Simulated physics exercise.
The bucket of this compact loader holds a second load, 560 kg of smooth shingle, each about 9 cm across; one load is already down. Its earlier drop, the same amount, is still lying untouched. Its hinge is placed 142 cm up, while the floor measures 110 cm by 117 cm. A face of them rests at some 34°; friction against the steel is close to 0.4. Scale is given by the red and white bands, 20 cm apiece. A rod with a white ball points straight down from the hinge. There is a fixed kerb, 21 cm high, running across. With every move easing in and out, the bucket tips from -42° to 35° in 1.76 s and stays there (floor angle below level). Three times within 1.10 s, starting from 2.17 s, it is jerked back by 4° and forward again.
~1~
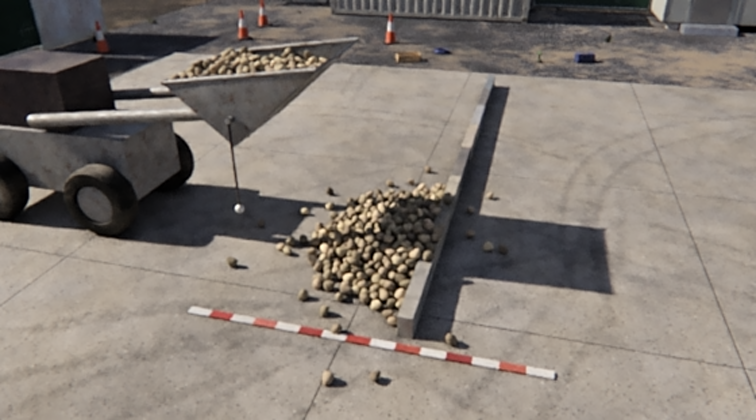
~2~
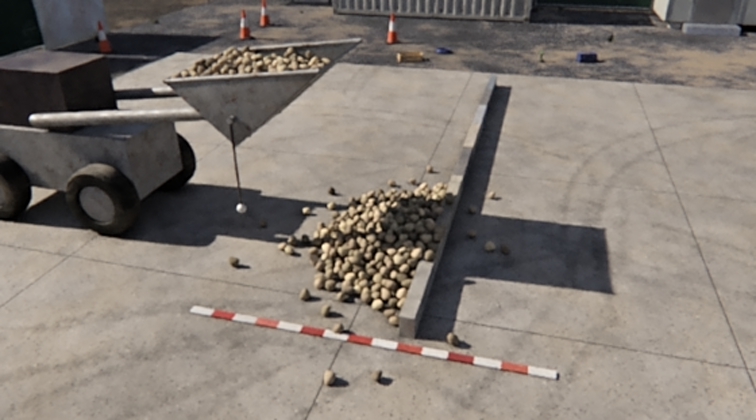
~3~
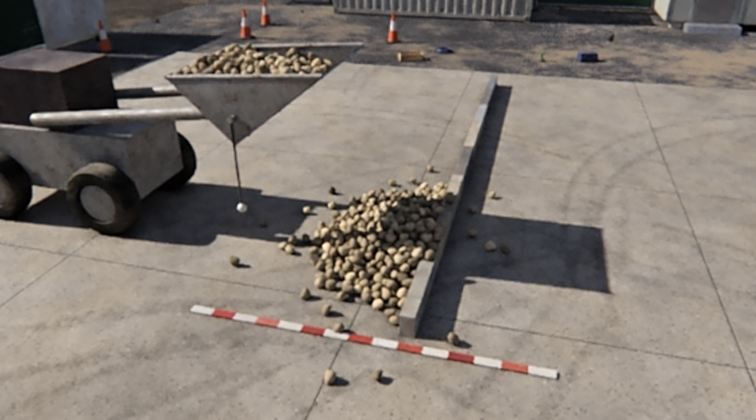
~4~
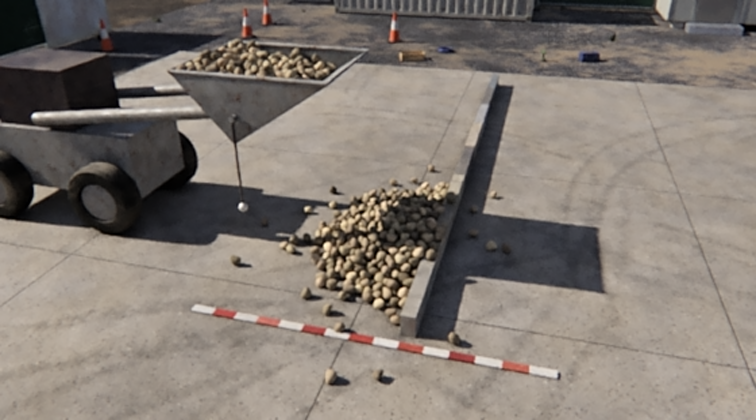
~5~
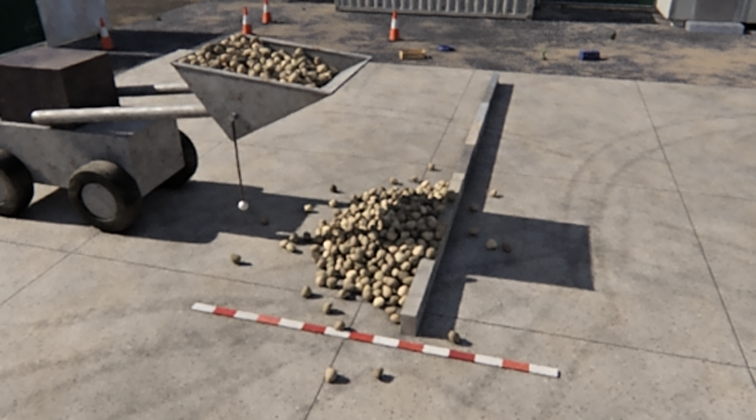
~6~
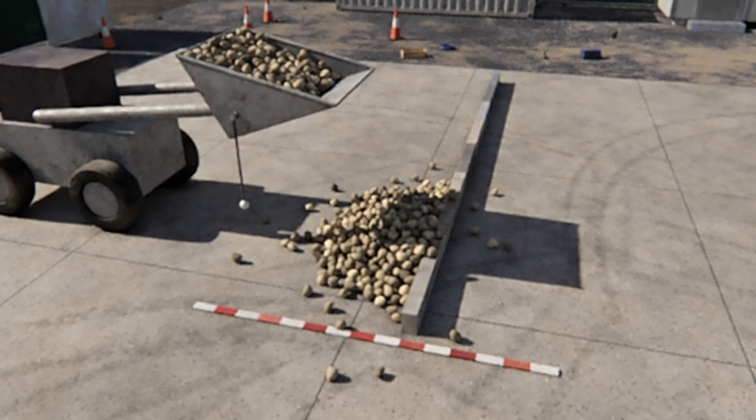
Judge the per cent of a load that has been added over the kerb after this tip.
The added amount is roughly 3 per cent of a load.
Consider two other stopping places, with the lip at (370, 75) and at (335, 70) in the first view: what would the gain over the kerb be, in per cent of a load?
Around 55 percent, then around 15 percent.
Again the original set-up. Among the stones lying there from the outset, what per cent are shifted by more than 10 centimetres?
I'd put it at about 20 per cent.
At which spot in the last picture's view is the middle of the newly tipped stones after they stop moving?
Their centre ends up near (378, 219).
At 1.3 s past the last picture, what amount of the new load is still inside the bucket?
That works out to about 45 %.
Then, 0.7 s after the last picture the floor is at 23°; in per cent of one load, 100 in the bucket, 99 on this side of the kerb, 1 over the kerb; the foremost stones are at (474, 234).
Then, 1.3 s after the last picture the floor is at 35°; in per cent of one load, 45 in the bucket, 154 on this side of the kerb, 1 over the kerb; the foremost stones are at (474, 234).
Then, 3.1 s after the last picture the floor is at 35°; in per cent of one load, 0 in the bucket, 196 on this side of the kerb, 4 over the kerb; the foremost stones are at (519, 253).
Then, 6.0 s after the last picture the floor is at 35°; in per cent of one load, 0 in the bucket, 196 on this side of the kerb, 4 over the kerb; the foremost stones are at (519, 253). Net gain over the kerb, 3.
